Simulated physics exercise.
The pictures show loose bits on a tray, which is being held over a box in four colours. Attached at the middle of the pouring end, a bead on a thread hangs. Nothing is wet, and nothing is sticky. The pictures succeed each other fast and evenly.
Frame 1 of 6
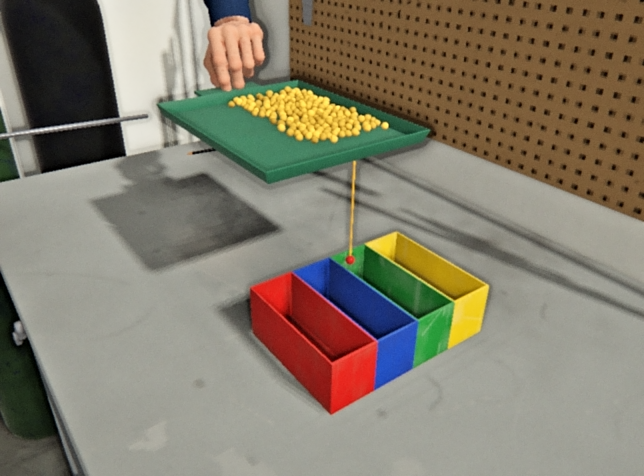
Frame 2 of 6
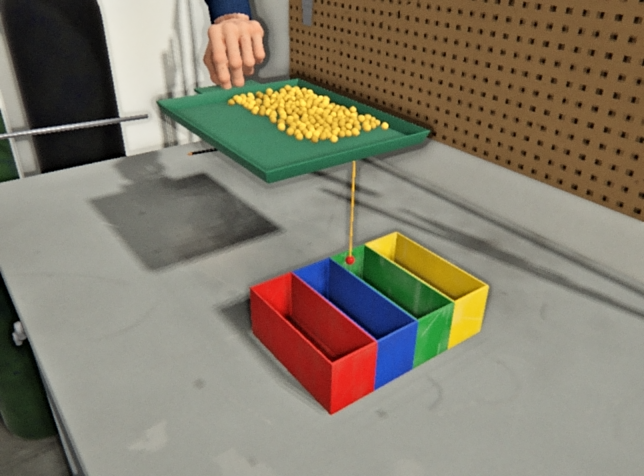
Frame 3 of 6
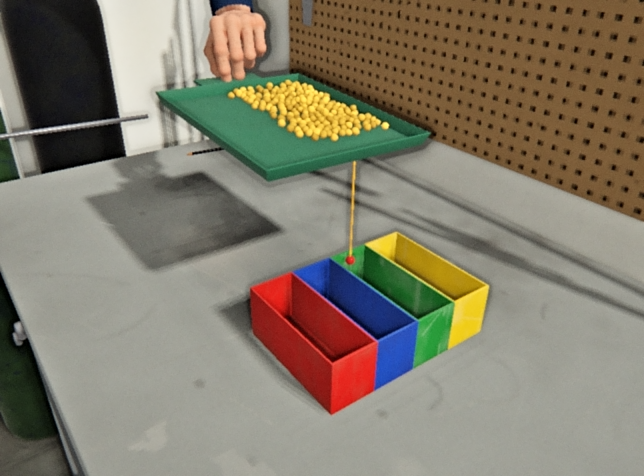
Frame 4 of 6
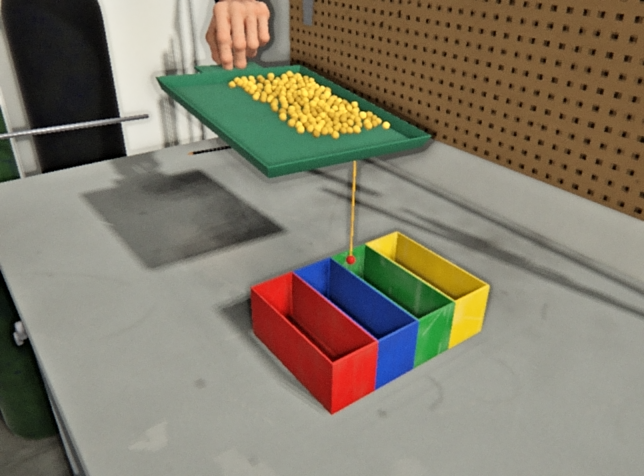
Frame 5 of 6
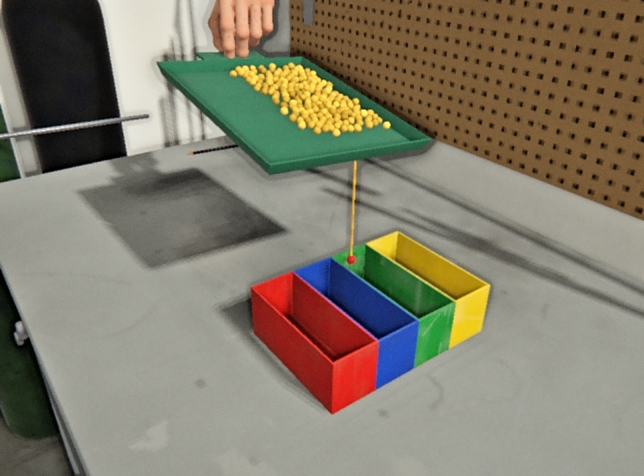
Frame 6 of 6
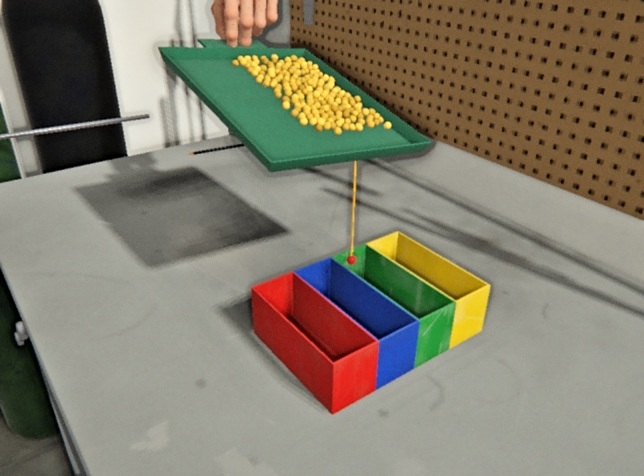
A hand gradually raising the back of a green tray of yellow corn balls above a red, blue, green and yellow box.
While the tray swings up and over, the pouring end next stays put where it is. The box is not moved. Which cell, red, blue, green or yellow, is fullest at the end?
The yellow cell is fullest at the end.
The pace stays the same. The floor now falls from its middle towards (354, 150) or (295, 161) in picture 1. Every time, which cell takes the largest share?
First: The cell in yellow, second: The red one.
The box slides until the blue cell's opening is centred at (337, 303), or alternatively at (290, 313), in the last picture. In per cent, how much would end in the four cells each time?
The first gives 30 %, the second 0 %.
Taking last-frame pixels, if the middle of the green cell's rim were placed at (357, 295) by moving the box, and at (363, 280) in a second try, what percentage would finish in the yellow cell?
10% for the first placement, 30% for the second.
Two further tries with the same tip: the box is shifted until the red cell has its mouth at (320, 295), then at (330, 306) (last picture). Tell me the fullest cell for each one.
The first try: Yellow. The second: Yellow.
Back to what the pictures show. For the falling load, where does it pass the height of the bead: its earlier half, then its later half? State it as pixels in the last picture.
I'd say around (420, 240) at first, then around (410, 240).
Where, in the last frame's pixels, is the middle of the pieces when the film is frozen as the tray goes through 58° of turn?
Somewhere about (395, 138).
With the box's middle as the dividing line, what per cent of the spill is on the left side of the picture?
It comes to near 0 percent of the spill.
Shortly afterwards, tray tipped steeply; the bulk on the tray; a little in the yellow cell; only a few in the green cell; a little falling or outside the box.
Next, tray tipped right over; a little on the tray; near half in the yellow cell; a little in the green cell; only a few in the blue cell; near a third falling or outside the box.
Some moments later, tray tipped past a quarter turn; near two thirds in the yellow cell; a little in the green cell; only a few in the blue cell; near a third falling or outside the box.
In the end, tray tipped past a quarter turn; near two thirds in the yellow cell; a little in the green cell; only a few in the blue cell; none at all in the red cell; near a third outside the box.
